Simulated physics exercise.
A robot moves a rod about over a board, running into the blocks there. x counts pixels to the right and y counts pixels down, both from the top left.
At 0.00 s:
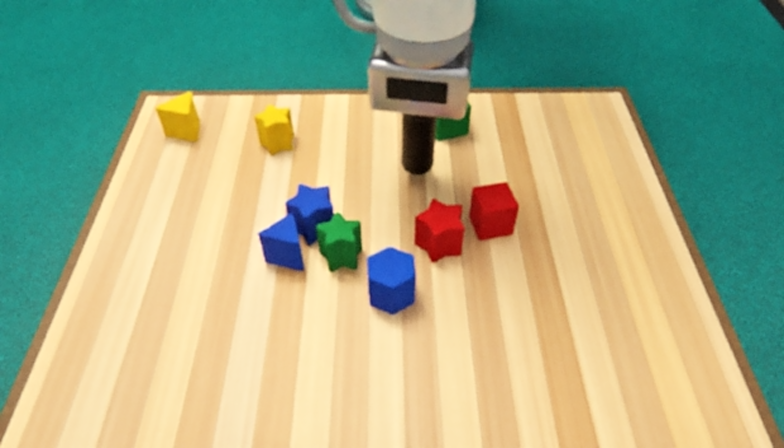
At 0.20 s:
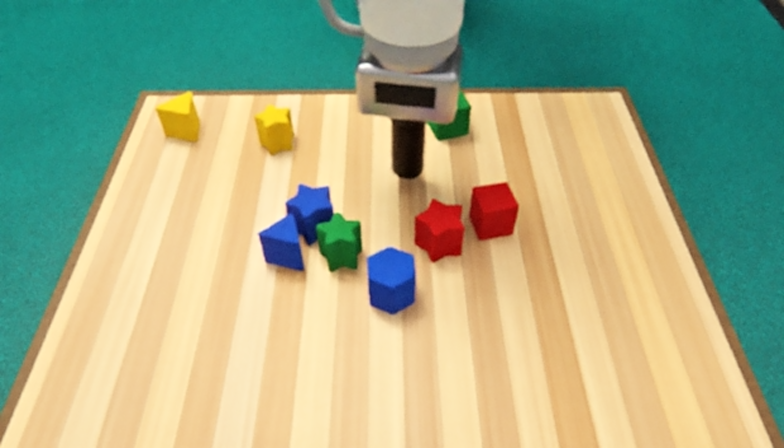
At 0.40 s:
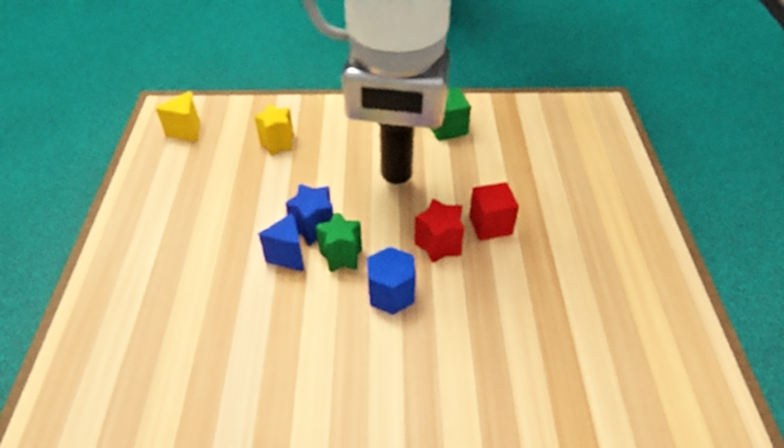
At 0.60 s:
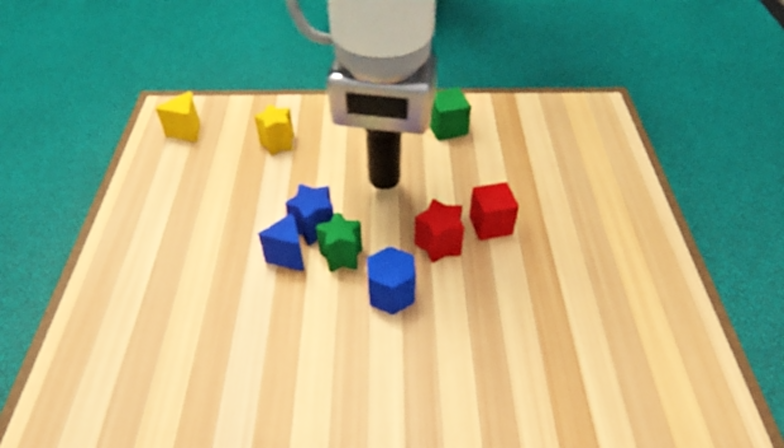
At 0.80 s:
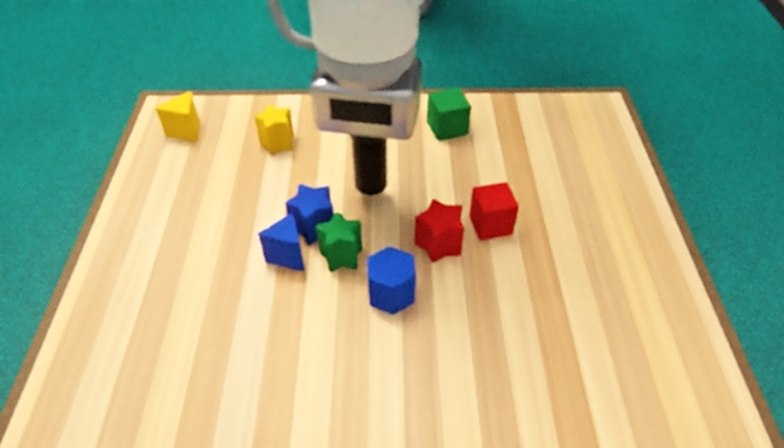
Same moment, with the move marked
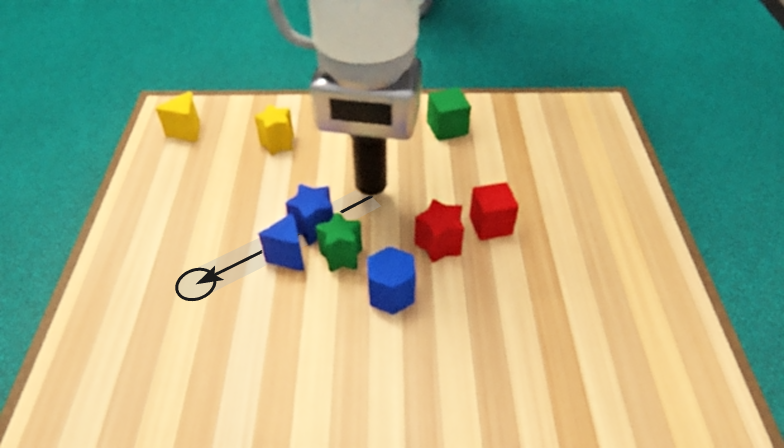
On a striped wooden board, a robot's dark rod moves slowly left and slightly nearer among colourful blocks, all staying still.
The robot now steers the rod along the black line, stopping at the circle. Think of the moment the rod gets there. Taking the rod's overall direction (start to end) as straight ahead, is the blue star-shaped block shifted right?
Yes, that is what happens.
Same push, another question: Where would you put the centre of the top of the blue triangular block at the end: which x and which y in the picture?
My prediction: (251, 255).
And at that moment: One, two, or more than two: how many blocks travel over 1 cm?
My guess is two.
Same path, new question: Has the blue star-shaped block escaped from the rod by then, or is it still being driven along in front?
Still leading.
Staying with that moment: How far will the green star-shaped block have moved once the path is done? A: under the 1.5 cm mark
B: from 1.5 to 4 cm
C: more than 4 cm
Answer: A.
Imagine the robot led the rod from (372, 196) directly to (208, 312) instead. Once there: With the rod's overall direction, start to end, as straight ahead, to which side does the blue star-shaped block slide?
With start-to-end as forward, it shifts right.
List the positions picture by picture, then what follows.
Lower end of the rod (417, 165), tops of blocks, blue triangular block (282, 229), blue star-shaped block (310, 198), green star-shaped block (339, 228), in the first frame.
Rod (408, 170), blocks as before, in the second frame.
Rod (397, 174), blocks as before, in the third frame.
Rod (384, 180), blocks as before, in the fourth frame.
Rod (371, 185), blue triangular block (282, 229), blue star-shaped block (310, 198), green star-shaped block (339, 228), in the fifth frame.
The drawn path runs from (372, 196) directly to (196, 284).
The first path, step by step. One third of the way, rod (316, 213); blue triangular block (273, 237), turned 35° anticlockwise; blue star-shaped block (281, 208), turned 15° anticlockwise.
Two thirds of the way, rod (256, 242); blue triangular block (252, 254), turned 90° anticlockwise; blue star-shaped block (214, 235).
At the end, rod (192, 274); blue triangular block (251, 255), turned 100° anticlockwise; blue star-shaped block (145, 259); green star-shaped block not moved.
